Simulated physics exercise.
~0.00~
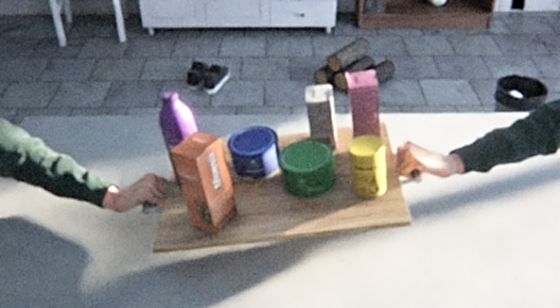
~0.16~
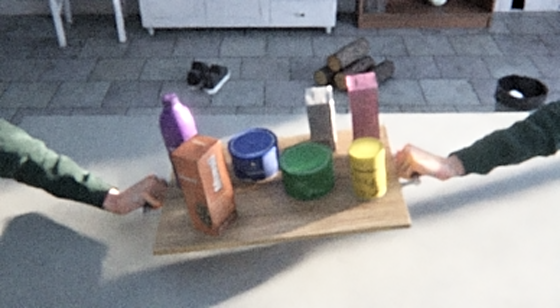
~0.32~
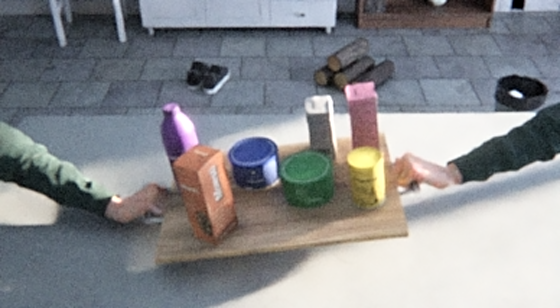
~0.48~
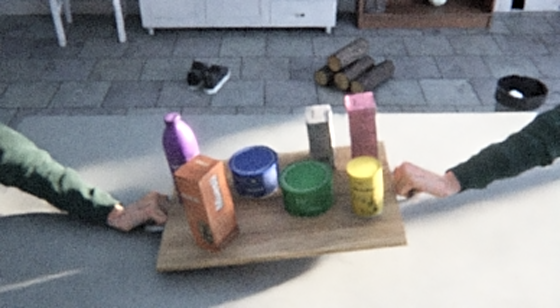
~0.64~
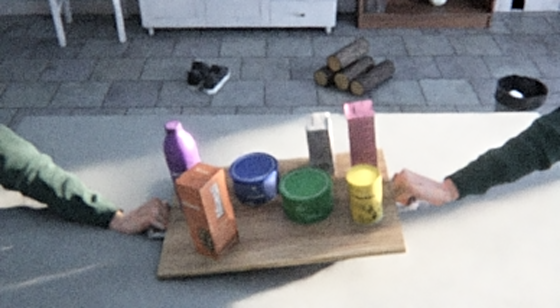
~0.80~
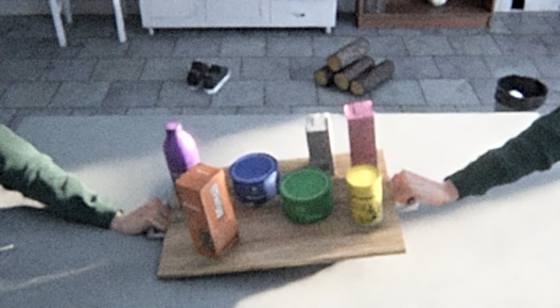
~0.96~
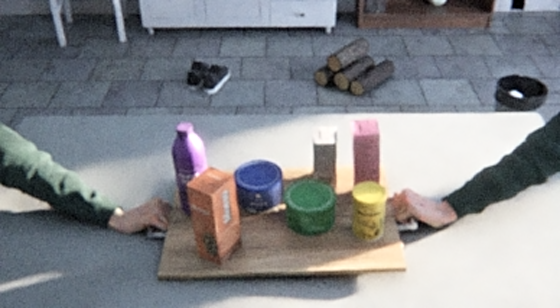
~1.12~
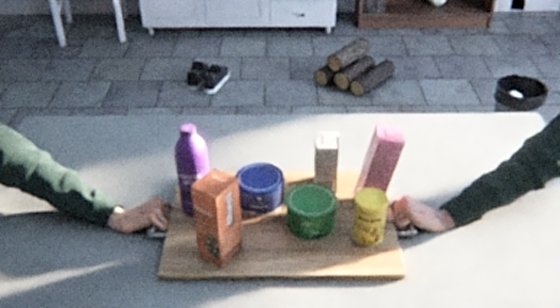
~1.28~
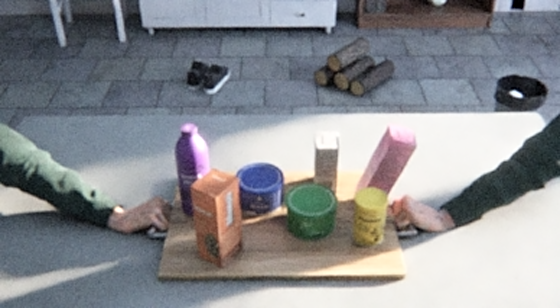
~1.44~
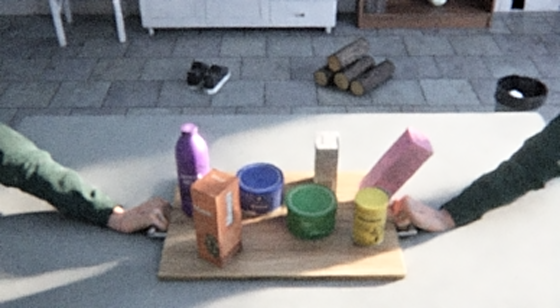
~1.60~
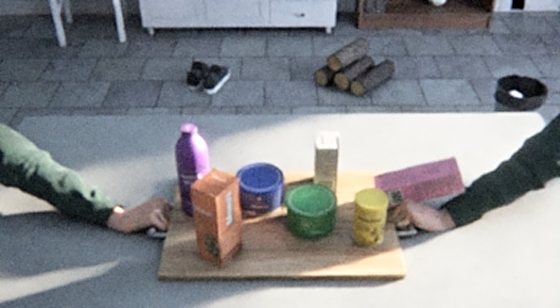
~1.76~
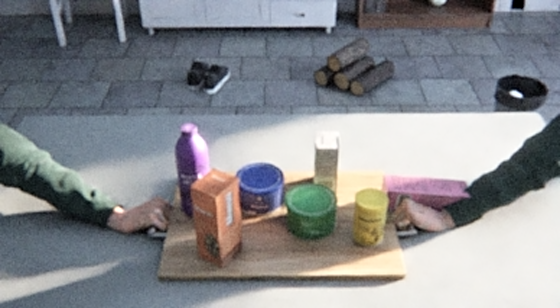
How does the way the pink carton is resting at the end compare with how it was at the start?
At the start the pink carton stands on the tray, leaning slightly with the tilt. By the end it is lying on its side, off the right end of the tray.
